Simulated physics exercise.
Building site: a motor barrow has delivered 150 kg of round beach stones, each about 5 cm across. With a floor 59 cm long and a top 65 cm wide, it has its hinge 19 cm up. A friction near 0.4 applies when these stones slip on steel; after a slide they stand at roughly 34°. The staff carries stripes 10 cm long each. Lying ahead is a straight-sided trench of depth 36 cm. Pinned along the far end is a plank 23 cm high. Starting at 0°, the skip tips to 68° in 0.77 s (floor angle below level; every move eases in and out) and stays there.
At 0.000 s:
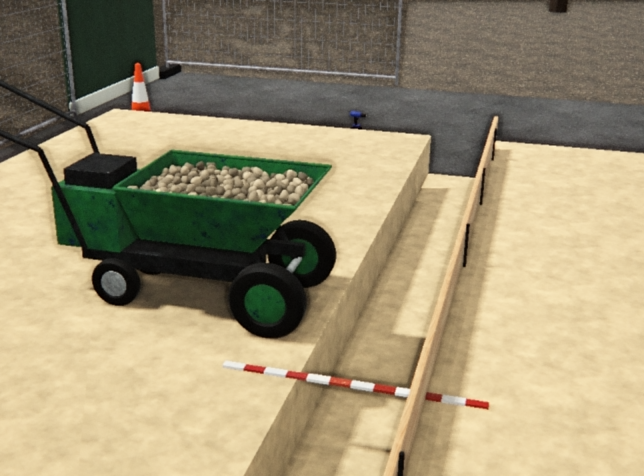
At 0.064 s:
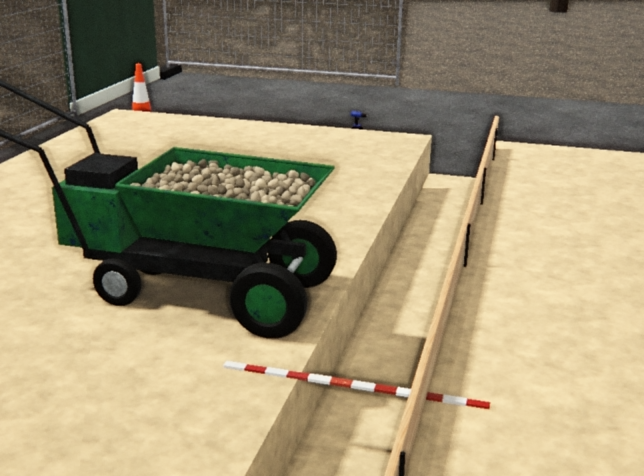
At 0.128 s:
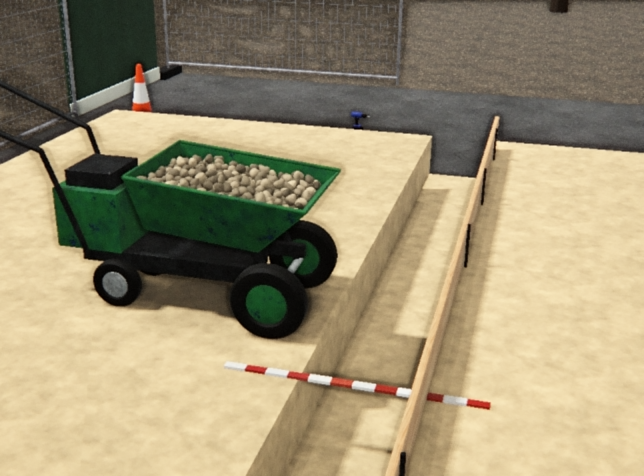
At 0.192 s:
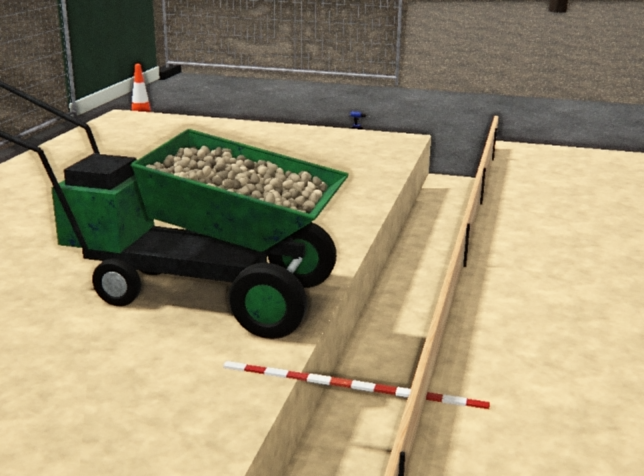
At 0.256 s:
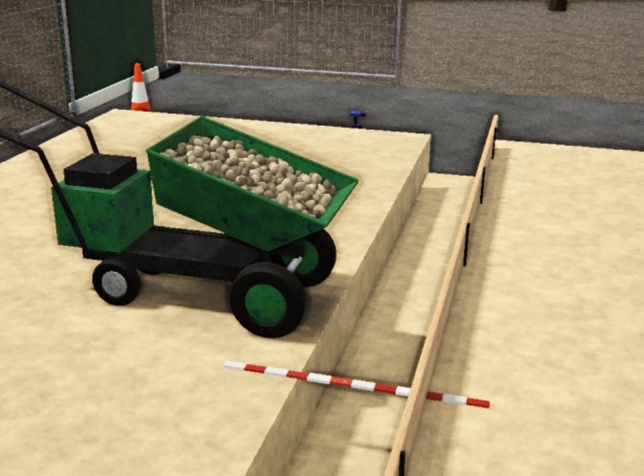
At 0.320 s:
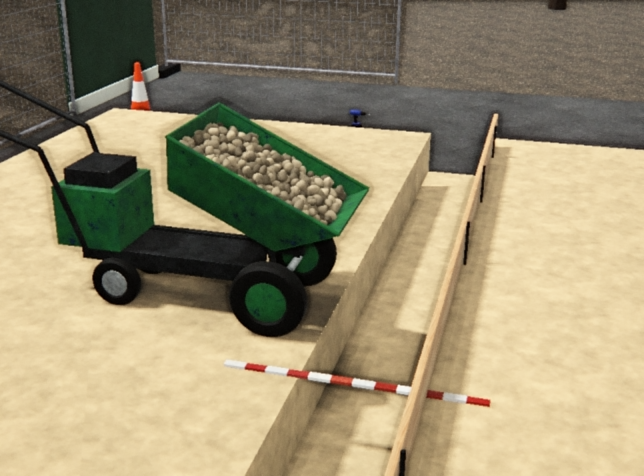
The green skip on a motor barrow, loaded with round stones, tilted slowly at first and then more steeply, its back end rising and its front lip dipping toward the trench on the right.
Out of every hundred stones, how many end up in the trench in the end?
Around 88 in every hundred.
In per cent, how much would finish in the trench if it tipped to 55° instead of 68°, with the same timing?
Then roughly 75 percent.
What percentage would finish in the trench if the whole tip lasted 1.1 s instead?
It would come to roughly 95 per cent.
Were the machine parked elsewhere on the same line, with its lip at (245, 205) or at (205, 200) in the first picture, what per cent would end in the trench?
From the first spot near 100, from the second near 95 per cent.
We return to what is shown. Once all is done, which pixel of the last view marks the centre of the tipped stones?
(403, 374).
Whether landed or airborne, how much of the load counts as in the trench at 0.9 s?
By that moment, roughly 35 per cent of the load.
After 0.6 s the floor is at 58°; 100 % in the skip; the foremost stones are at (379, 257).
After 0.9 s the floor is at 68°; 65 % in the skip, 34 % in the trench, 1 % past the trench; the foremost stones are at (449, 289).
After 1.2 s the floor is at 68°; 16 % in the skip, 73 % in the trench, 12 % past the trench; the foremost stones are at (598, 351).
After 3.2 s the floor is at 68°; 0 % in the skip, 88 % in the trench, 12 % past the trench; the foremost stones are past the picture's edge.
